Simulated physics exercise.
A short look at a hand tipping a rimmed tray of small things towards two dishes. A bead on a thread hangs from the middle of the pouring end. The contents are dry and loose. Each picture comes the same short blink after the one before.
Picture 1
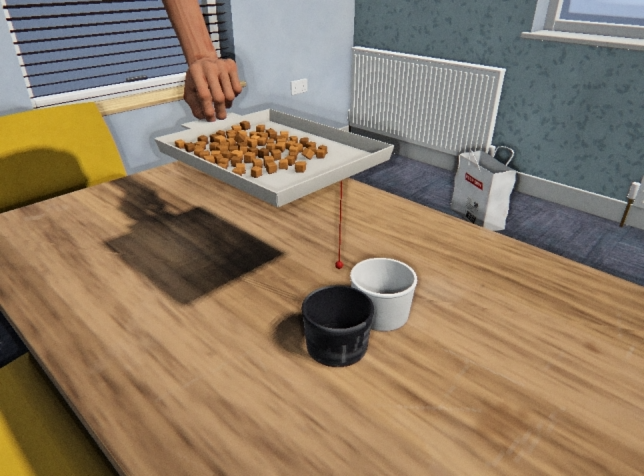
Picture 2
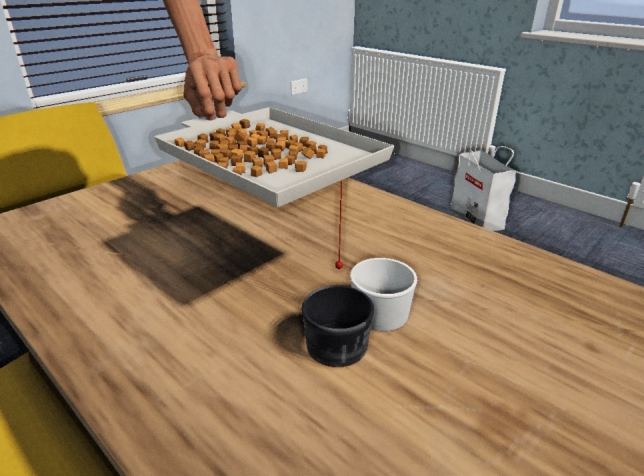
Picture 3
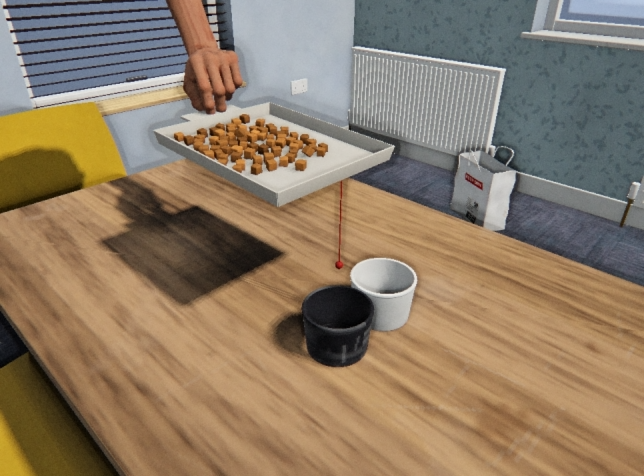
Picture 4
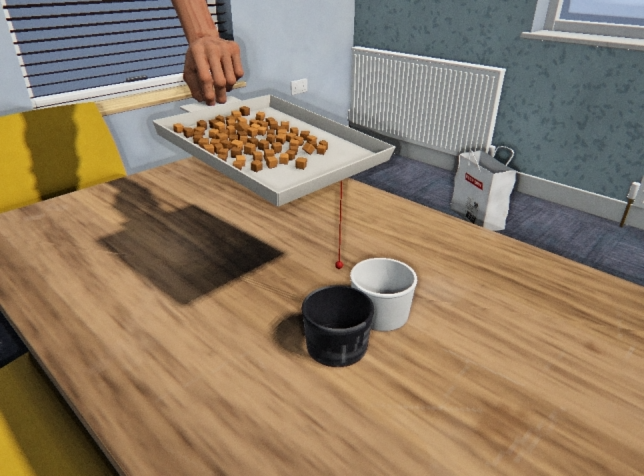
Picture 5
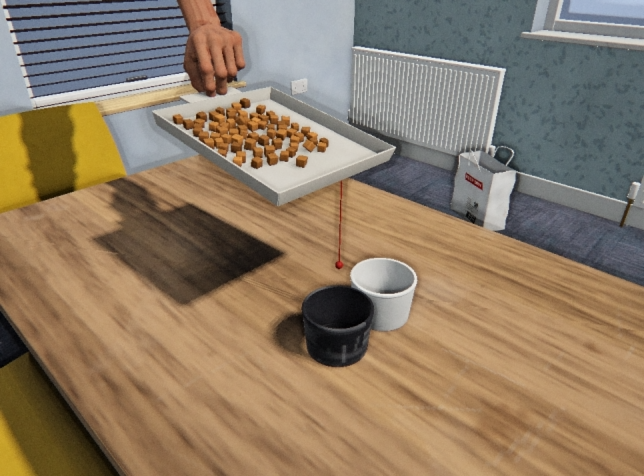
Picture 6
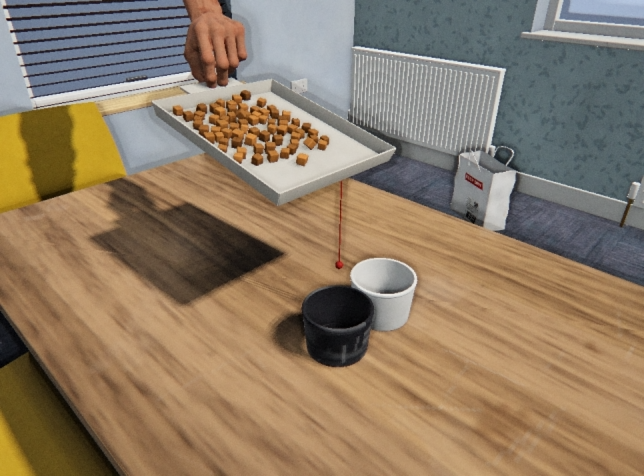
A hand held a pale rimmed tray of small brown cubes above a black dish and a white dish on a wooden table, then slowly raised its back end, tilting it a little.
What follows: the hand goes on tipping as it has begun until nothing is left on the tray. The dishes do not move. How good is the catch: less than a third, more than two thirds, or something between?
They take between a third and two thirds between them.
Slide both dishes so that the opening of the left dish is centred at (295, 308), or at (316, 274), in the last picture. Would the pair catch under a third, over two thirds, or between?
First under a third, then below one third.
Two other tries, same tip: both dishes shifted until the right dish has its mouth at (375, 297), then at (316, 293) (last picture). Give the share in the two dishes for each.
Near 50 % and 0 %.
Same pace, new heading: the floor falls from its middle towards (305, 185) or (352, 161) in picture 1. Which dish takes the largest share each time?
In turn: Left; the right-hand dish.
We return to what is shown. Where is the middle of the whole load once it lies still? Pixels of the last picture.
Around (387, 327).
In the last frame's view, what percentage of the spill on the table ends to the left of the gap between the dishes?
Close to 10 per cent.
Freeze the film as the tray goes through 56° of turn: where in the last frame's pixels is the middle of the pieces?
Near (331, 153).
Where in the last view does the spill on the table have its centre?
Around (421, 352).
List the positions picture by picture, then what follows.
The first frame shows corners of the pouring end (277, 191) and (390, 145), level; middle of the load (243, 150), brown sugar cubes; left dish (364, 339); right dish (408, 304); bead on its thread (339, 265).
The second frame shows corners of the pouring end (277, 191) and (390, 146), level; middle of the load (243, 149).
The third frame shows corners of the pouring end (278, 191) and (390, 146), tipped barely, level across its low end; middle of the load (243, 146).
The fourth frame shows corners of the pouring end (278, 191) and (391, 146), tipped a little, level across its low end; middle of the load (243, 140).
The fifth frame shows corners of the pouring end (279, 191) and (392, 147), tipped a little, level across its low end; middle of the load (244, 135).
The sixth frame shows corners of the pouring end (280, 191) and (392, 148), tipped a little, level across its low end; middle of the load (244, 129); left dish (364, 339); right dish (408, 304).
Just after the last frame, tray tipped steeply; almost all on the tray; just a few in the air.
A moment on, tray tipped right over; almost all on the tray; just a few outside both.
Further on, tray tipped past a quarter turn; roughly a quarter in the left dish; roughly a quarter in the right dish; roughly half outside both.
When it is over, tray tipped past a quarter turn; roughly a quarter in the left dish; roughly a quarter in the right dish; roughly half outside both.
